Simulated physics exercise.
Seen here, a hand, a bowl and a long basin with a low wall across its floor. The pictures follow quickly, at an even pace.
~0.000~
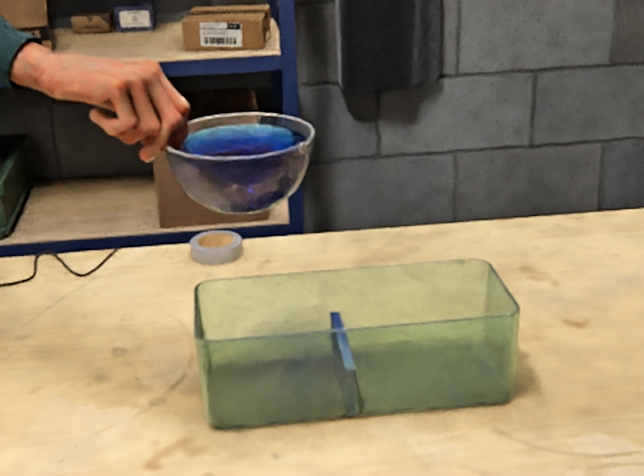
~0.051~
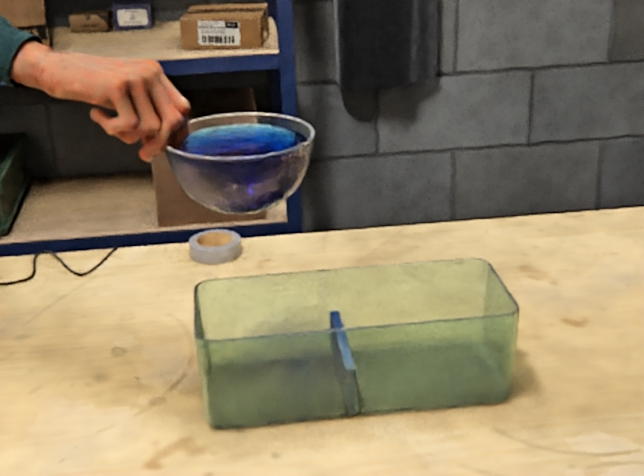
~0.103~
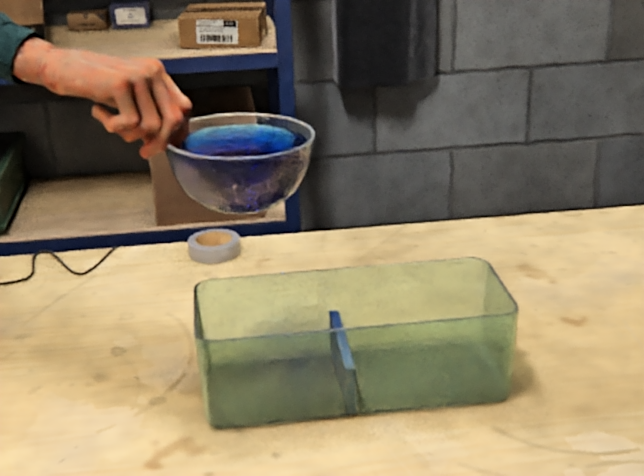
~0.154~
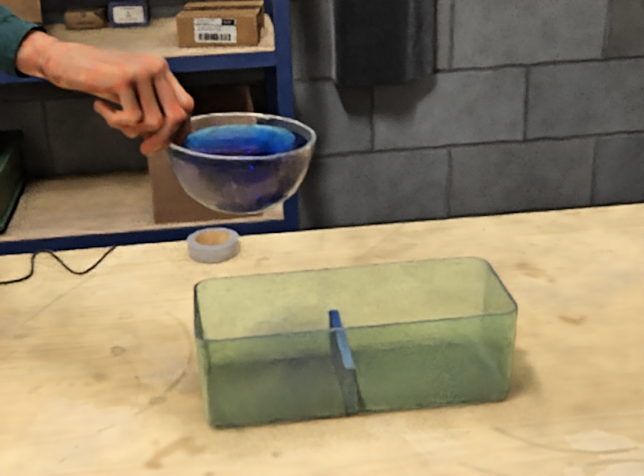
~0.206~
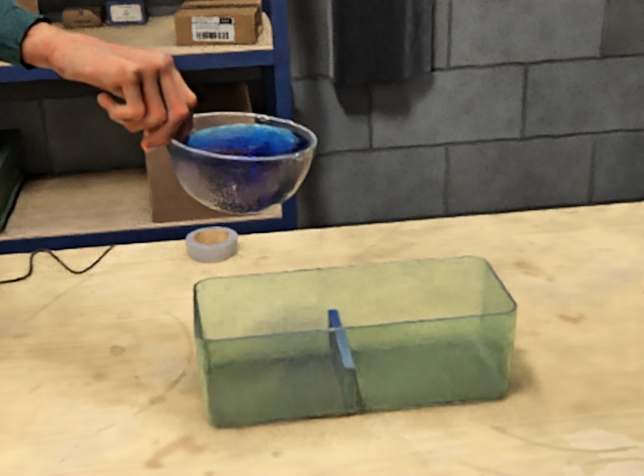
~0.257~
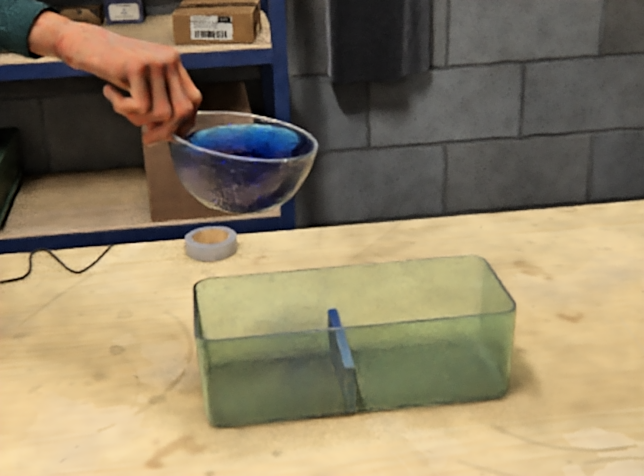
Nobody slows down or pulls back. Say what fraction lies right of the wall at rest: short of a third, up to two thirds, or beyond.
In the end above two thirds is right of the wall.
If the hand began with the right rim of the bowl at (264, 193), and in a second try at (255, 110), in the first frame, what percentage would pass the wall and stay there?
In turn 15 and 45 in a hundred.
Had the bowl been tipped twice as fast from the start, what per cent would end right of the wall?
Close to 75 per cent.
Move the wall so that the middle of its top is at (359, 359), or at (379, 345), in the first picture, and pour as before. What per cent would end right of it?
The first gives 65 %, the second 60 %.
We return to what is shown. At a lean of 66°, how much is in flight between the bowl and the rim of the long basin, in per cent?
Roughly 40 in a hundred.
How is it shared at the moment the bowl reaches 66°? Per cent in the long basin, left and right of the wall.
Some 0 per cent left and 20 right.
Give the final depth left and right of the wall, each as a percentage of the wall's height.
Left: 10 %. Right: 50 %.
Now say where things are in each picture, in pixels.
The first frame shows tilt 0°; pouring edge (313, 131); surface from (169, 148) to (310, 138); the long basin's rim runs from (196, 312) to (504, 286); the wall's top is at (343, 340).
The second frame shows tilt 0°; pouring edge (313, 132); surface from (168, 148) to (310, 138).
The third frame shows tilt 2°; pouring edge (313, 133); surface from (169, 148) to (310, 139).
The fourth frame shows tilt 4°; pouring edge (314, 136); surface from (170, 147) to (310, 140).
The fifth frame shows tilt 7°; pouring edge (315, 140); surface from (171, 146) to (311, 141).
The sixth frame shows tilt 11°; pouring edge (316, 145); surface from (173, 148) to (314, 141).
A moment on, the bowl is tipped part way and 41 per cent is still to pour, 1 is left of the wall and 19 right of it.
Next, the bowl is tipped right over and 1 per cent is still to pour, 8 is left of the wall and 84 right of it.
Then the bowl is tipped right over and 0 per cent is still to pour, 14 is left of the wall and 85 right of it.
Later the bowl is tipped right over and 0 per cent is still to pour, 14 is left of the wall and 85 right of it.
In the end 14 per cent lies left of the wall, 85 right of it and 1 outside.
